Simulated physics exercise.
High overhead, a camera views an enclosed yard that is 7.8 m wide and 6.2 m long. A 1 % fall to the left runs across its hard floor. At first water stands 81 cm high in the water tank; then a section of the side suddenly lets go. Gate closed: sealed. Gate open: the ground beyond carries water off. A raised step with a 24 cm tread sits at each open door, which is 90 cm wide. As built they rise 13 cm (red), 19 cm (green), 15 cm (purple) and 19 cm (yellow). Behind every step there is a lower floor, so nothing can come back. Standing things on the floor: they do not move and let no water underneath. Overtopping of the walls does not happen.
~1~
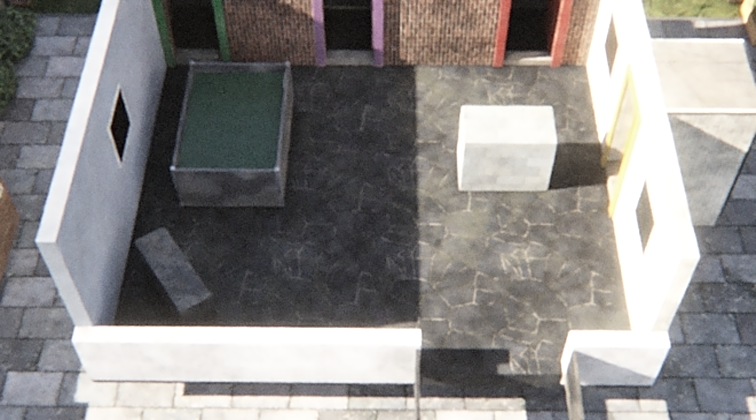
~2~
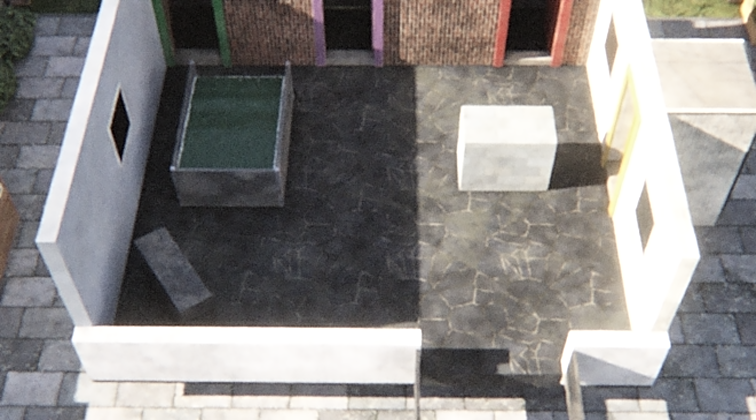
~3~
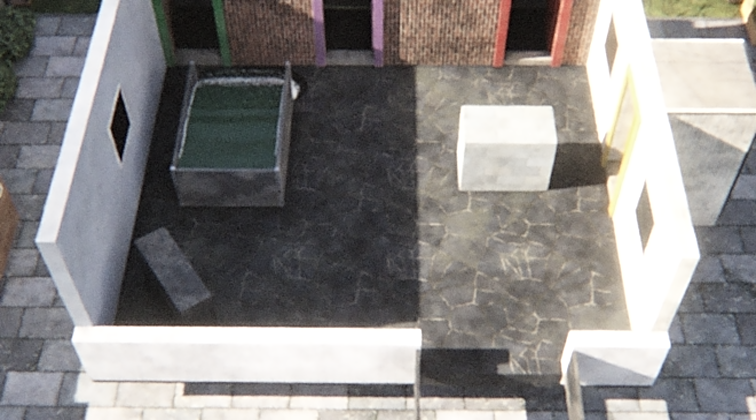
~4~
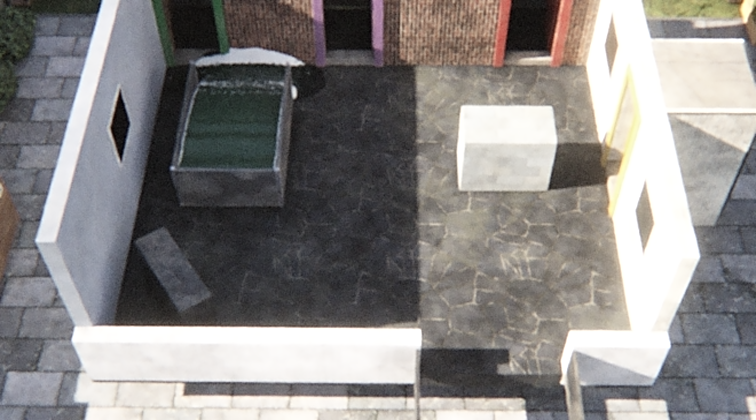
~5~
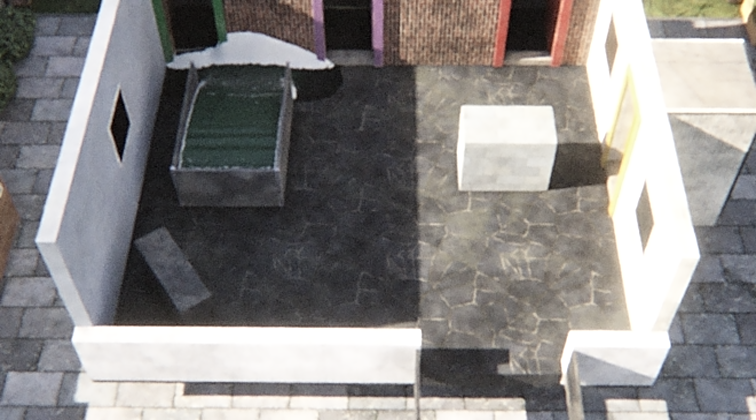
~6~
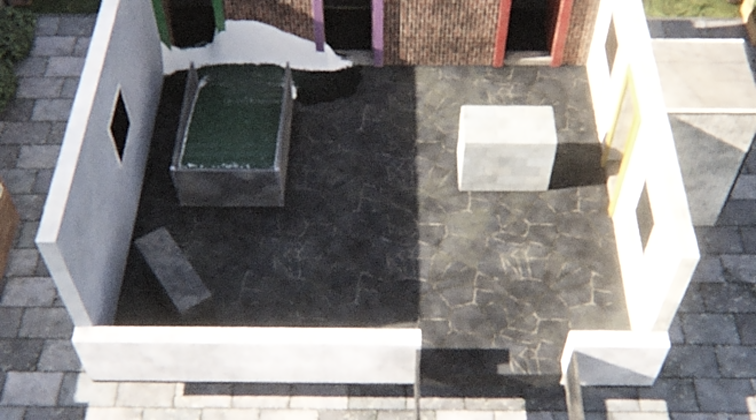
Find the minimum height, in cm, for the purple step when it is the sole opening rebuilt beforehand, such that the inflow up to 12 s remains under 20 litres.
The minimum height is about 12 cm.
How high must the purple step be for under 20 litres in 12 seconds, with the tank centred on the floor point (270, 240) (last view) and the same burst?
At least roughly 27 cm high.
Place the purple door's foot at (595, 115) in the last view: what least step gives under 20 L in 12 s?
You'd want it roughly 16 cm high.
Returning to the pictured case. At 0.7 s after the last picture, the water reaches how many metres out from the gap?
Near 4.0 m, more or less.
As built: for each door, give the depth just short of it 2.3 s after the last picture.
Door by door, in centimetres - red 4, green 32, purple 13, yellow 4.
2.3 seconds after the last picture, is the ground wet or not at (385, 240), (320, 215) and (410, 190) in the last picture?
Status: Clear / clear / submerged.
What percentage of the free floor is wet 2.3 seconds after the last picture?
Roughly 45 percent of the floor.
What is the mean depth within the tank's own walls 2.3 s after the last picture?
Some 22 cm.
Then, 0.7 s after the last picture water covers 15 % of the floor, deepest (62 cm) near (167, 68); 17 cm at the purple door, 2 litres in over its 15 cm step.
Then, 2.3 s after the last picture water covers 45 % of the floor, deepest (37 cm) near (108, 357); 13 cm at the purple door, 9 litres in over its 15 cm step.
Then, 11.3 s after the last picture water covers 100 % of the floor, deepest (10 cm) near (290, 358); 7 cm at the purple door, 10 litres in over its 15 cm step.
At the purple door as built, the water peaked near 18 cm, 1.1 s after the last picture.
Run again over the same 12 s with other heights there, 24 litres in over 11 cm, 15 litres over 13 cm. The limit of 20 litres is kept from about 12 cm up.
